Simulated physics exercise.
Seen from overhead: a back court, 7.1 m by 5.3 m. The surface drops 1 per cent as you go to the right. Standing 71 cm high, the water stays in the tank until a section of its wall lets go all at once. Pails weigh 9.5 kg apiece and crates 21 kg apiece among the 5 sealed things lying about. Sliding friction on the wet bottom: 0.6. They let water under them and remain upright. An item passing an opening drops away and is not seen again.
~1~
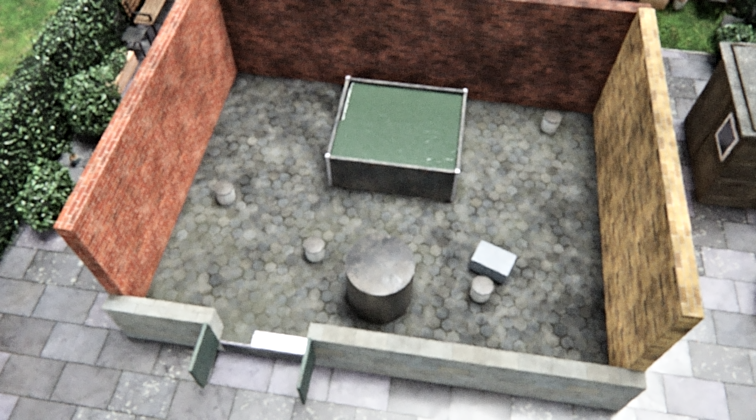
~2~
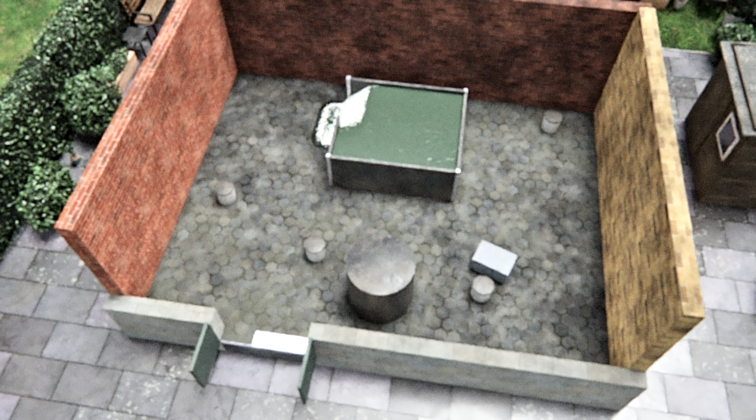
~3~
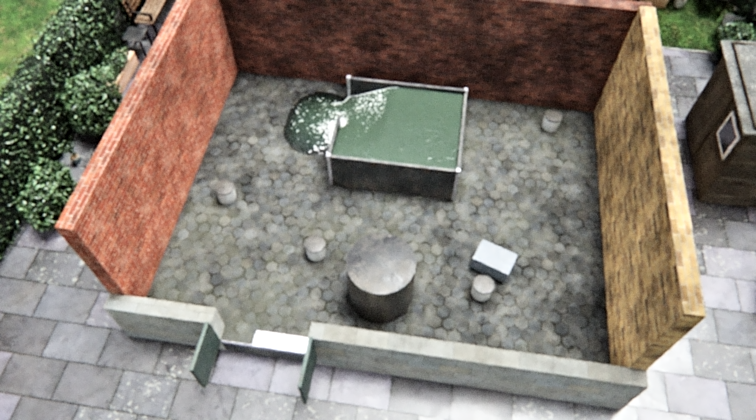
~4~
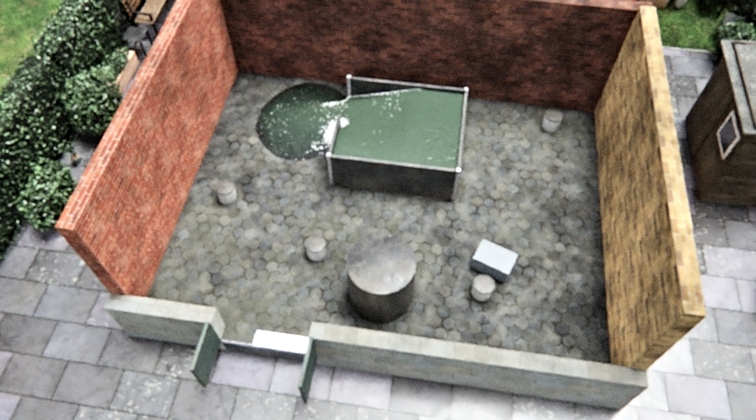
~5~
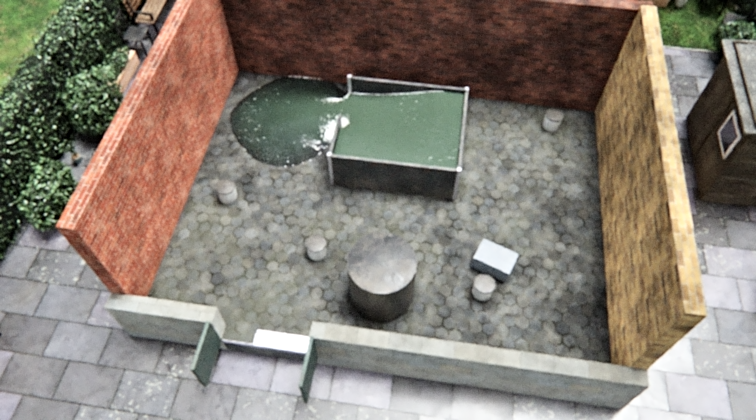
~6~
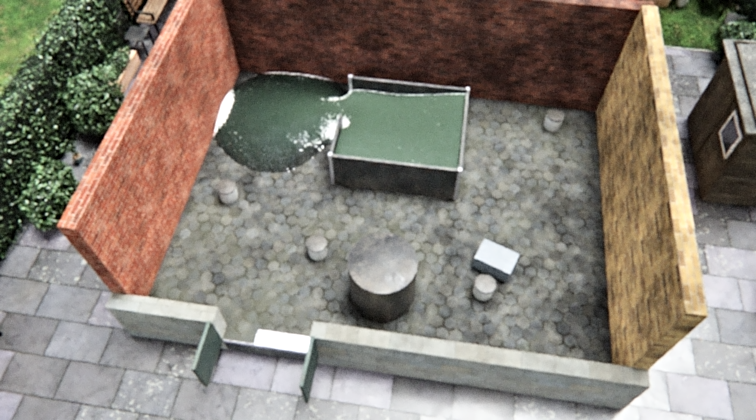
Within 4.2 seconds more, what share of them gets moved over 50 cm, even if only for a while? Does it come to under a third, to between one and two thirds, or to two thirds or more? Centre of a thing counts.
Under a third.
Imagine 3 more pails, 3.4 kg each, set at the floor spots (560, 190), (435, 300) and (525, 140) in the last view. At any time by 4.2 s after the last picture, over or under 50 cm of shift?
One after another they come out inside the limit, inside the limit, inside the limit.
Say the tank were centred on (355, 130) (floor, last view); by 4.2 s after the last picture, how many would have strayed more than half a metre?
Result: 1.
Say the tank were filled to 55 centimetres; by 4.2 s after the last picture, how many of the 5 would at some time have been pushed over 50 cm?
So the tally would be 1.
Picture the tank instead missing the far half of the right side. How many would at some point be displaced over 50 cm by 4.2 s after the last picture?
In that case 1 of them.
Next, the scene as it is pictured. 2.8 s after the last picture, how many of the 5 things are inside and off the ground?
It comes to 0 of them.
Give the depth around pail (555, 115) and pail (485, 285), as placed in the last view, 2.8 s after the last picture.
First roughly 0 cm, second roughly 0 cm.
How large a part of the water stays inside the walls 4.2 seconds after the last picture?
Remaining: Approx. 96 per cent.
Then, 0.4 s after the last picture 0 of 5 are over 50 cm from their spots; 0 afloat.
Then, 1.5 s after the last picture 0 of 5 are over 50 cm from their spots; 0 afloat.
Then, 2.8 s after the last picture 1 of 5 are over 50 cm from their spots; 0 afloat.
Then, 4.2 s after the last picture 1 of 5 are over 50 cm from their spots, and 1 have been at some point; 0 afloat.
